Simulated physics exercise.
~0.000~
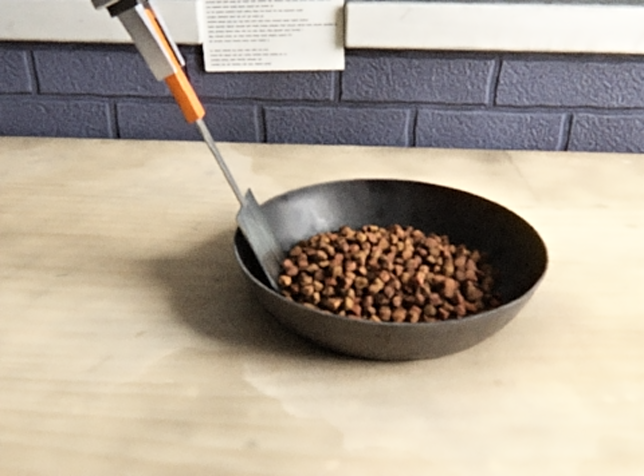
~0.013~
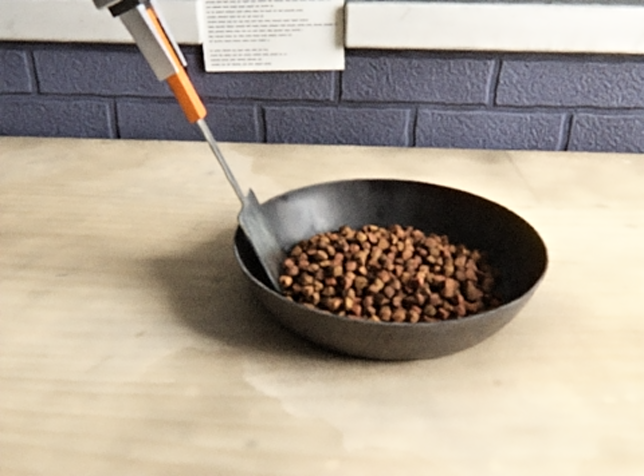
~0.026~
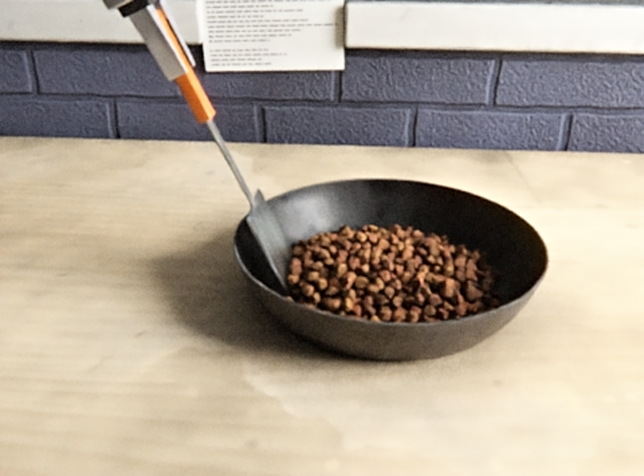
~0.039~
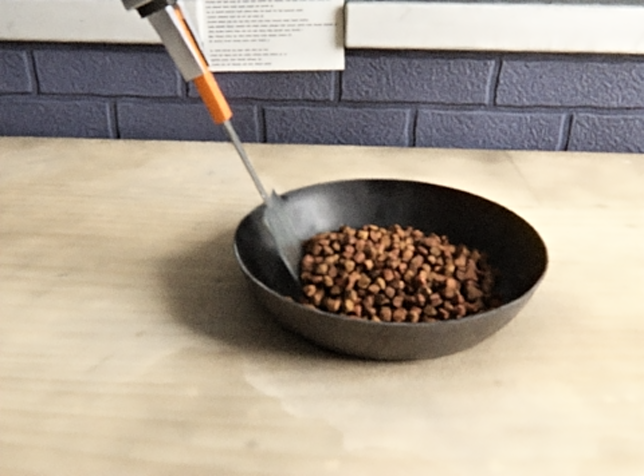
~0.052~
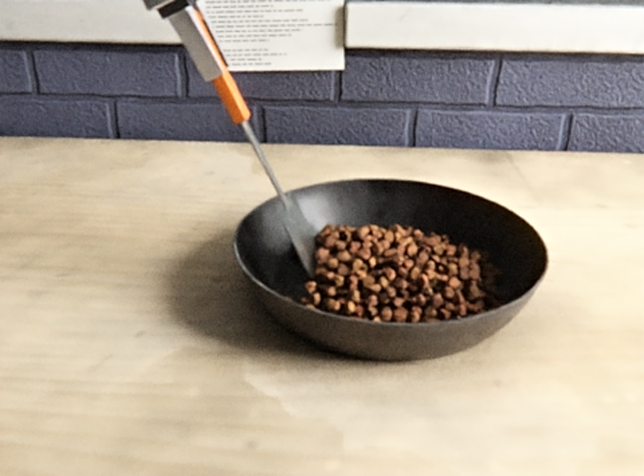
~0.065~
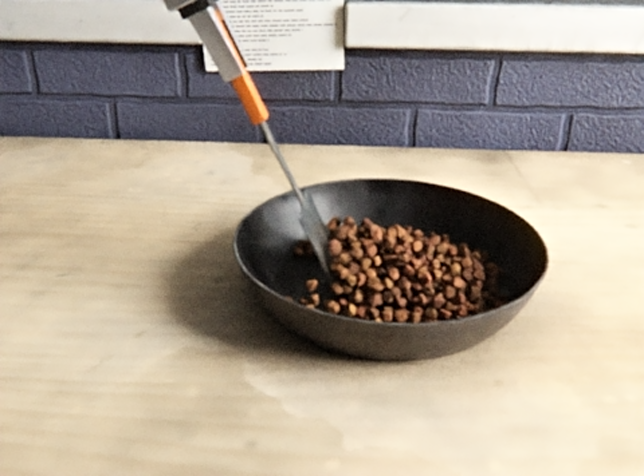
On a pale wooden table, a robot arm held a spatula inside the left edge of a dark frying pan, then slid it right into the brown pet food pellets, pushing a few aside.
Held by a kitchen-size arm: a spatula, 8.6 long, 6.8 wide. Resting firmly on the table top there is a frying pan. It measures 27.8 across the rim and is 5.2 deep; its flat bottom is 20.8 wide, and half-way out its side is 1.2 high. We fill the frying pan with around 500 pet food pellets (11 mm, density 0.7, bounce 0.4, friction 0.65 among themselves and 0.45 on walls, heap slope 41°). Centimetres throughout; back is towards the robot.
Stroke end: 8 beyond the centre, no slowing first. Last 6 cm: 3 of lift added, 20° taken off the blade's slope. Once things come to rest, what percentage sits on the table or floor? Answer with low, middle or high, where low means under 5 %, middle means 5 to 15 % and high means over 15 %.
Middle.
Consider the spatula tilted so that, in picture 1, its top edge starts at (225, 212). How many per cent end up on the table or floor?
Near 10 in a hundred.
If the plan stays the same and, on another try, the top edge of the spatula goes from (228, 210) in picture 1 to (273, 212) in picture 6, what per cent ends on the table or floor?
Around 5 per cent finishes on the table or floor.
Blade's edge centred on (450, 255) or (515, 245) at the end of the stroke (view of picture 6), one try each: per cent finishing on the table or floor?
I'd say roughly 5 per cent, then roughly 20 per cent.
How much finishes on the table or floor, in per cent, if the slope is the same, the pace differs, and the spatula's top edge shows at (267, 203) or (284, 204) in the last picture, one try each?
I'd estimate close to 0 and 5 in a hundred.
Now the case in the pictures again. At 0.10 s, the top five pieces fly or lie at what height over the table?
Roughly 7 centimetres.
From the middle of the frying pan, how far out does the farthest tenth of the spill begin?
Roughly 40 cm.
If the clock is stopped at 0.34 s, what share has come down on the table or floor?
Roughly 6 percent.
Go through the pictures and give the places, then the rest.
The first picture shows the spatula top edge at (243, 202), sloping 65°; upper third of the load around (382, 268), from x 285 to 495, top at y 230; 500 in the frying pan.
The second picture shows the spatula top edge at (244, 202), sloping 65°; upper third of the load around (382, 267), from x 285 to 495, top at y 230.
The third picture shows the spatula top edge at (253, 203), sloping 65°; upper third of the load around (381, 267), from x 290 to 495, top at y 230.
The fourth picture shows the spatula top edge at (268, 203), sloping 65°; upper third of the load around (375, 264), from x 290 to 495, top at y 230.
The fifth picture shows the spatula top edge at (286, 204), sloping 65°; upper third of the load around (376, 260), from x 290 to 500, top at y 230.
The sixth picture shows the spatula top edge at (304, 204), sloping 65°; upper third of the load around (377, 259), from x 290 to 500, top at y 220; 500 in the frying pan.
After 0.10 s, sloping 65°, highest piece 7 above the table; 500 in the frying pan.
After 0.13 s, sloping 60°, highest piece 8 above the table; 500 in the frying pan.
After 0.34 s, sloping 45°, highest piece 6 above the table; 465 in the frying pan, 34 on the table or floor, 1 on the blade or in flight.
After 1.39 s, sloping 45°, highest piece 5 above the table; 465 in the frying pan, 35 on the table or floor.
In the end, 465 in the frying pan, 35 on the table or floor. That is 7 % on the table or floor.
